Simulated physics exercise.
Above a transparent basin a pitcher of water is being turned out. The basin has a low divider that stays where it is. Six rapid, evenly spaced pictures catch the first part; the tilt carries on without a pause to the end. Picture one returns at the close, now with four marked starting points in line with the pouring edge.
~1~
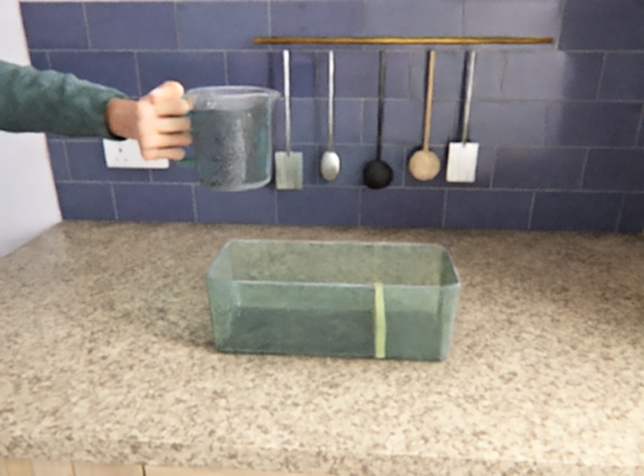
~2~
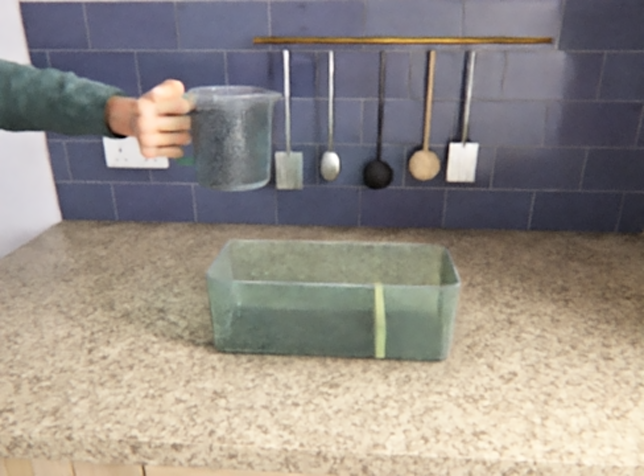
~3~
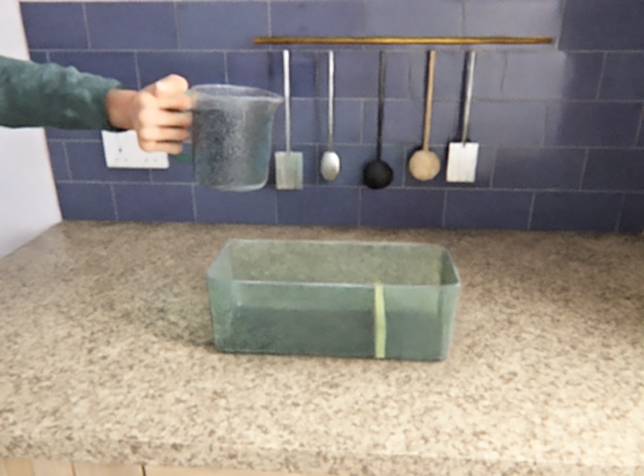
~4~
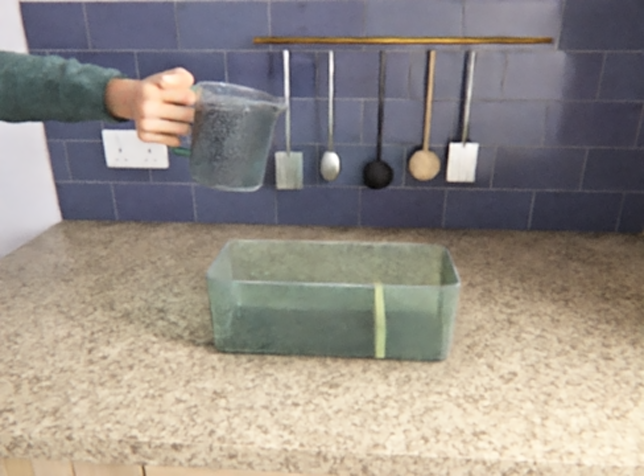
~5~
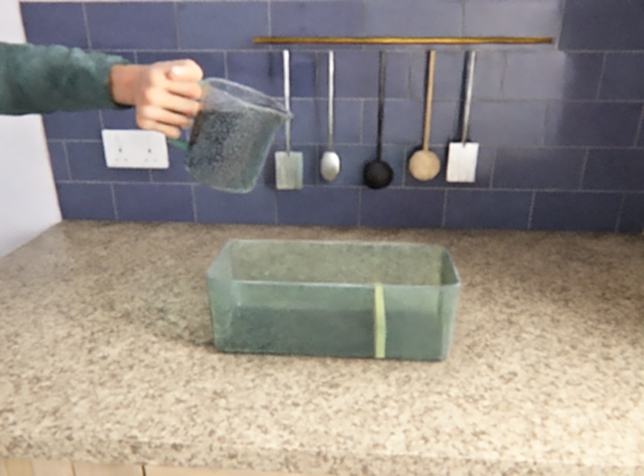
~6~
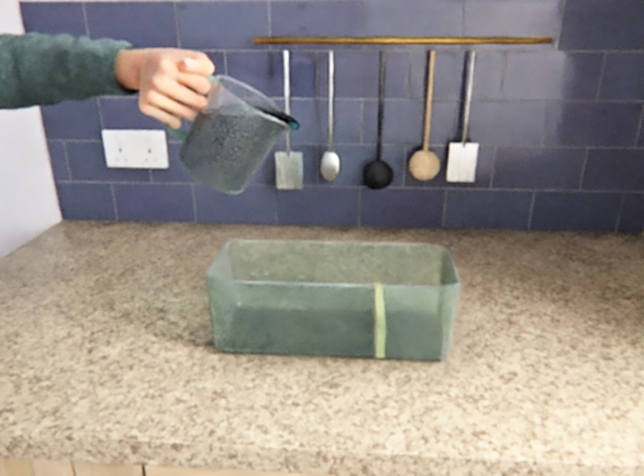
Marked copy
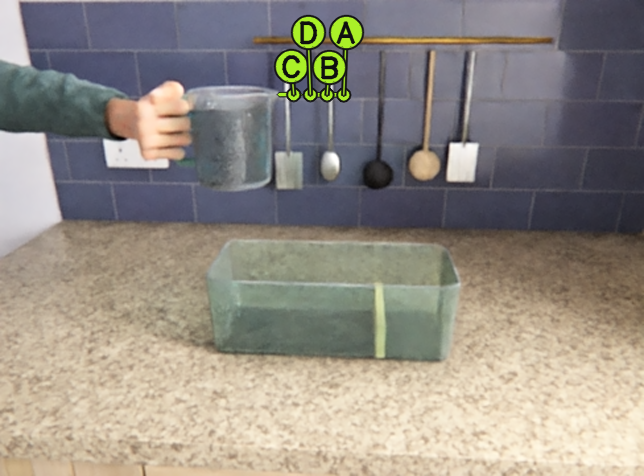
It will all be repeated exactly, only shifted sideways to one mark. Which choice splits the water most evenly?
Take B.
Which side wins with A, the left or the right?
The right side.
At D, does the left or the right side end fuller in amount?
The left side.
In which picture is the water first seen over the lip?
In picture 6.
On the marked copy, A at (343, 95); B at (327, 94); C at (293, 94); D at (310, 94).
With A, about 26 % ends left of the wall and 71 % right of it; 3 % is lost outside.
With B, about 47 % ends left of the wall and 52 % right of it.
With C, about 91 % ends left of the wall and 4 % right of it; 5 % is lost outside.
With D, about 79 % ends left of the wall and 17 % right of it; 4 % is lost outside.
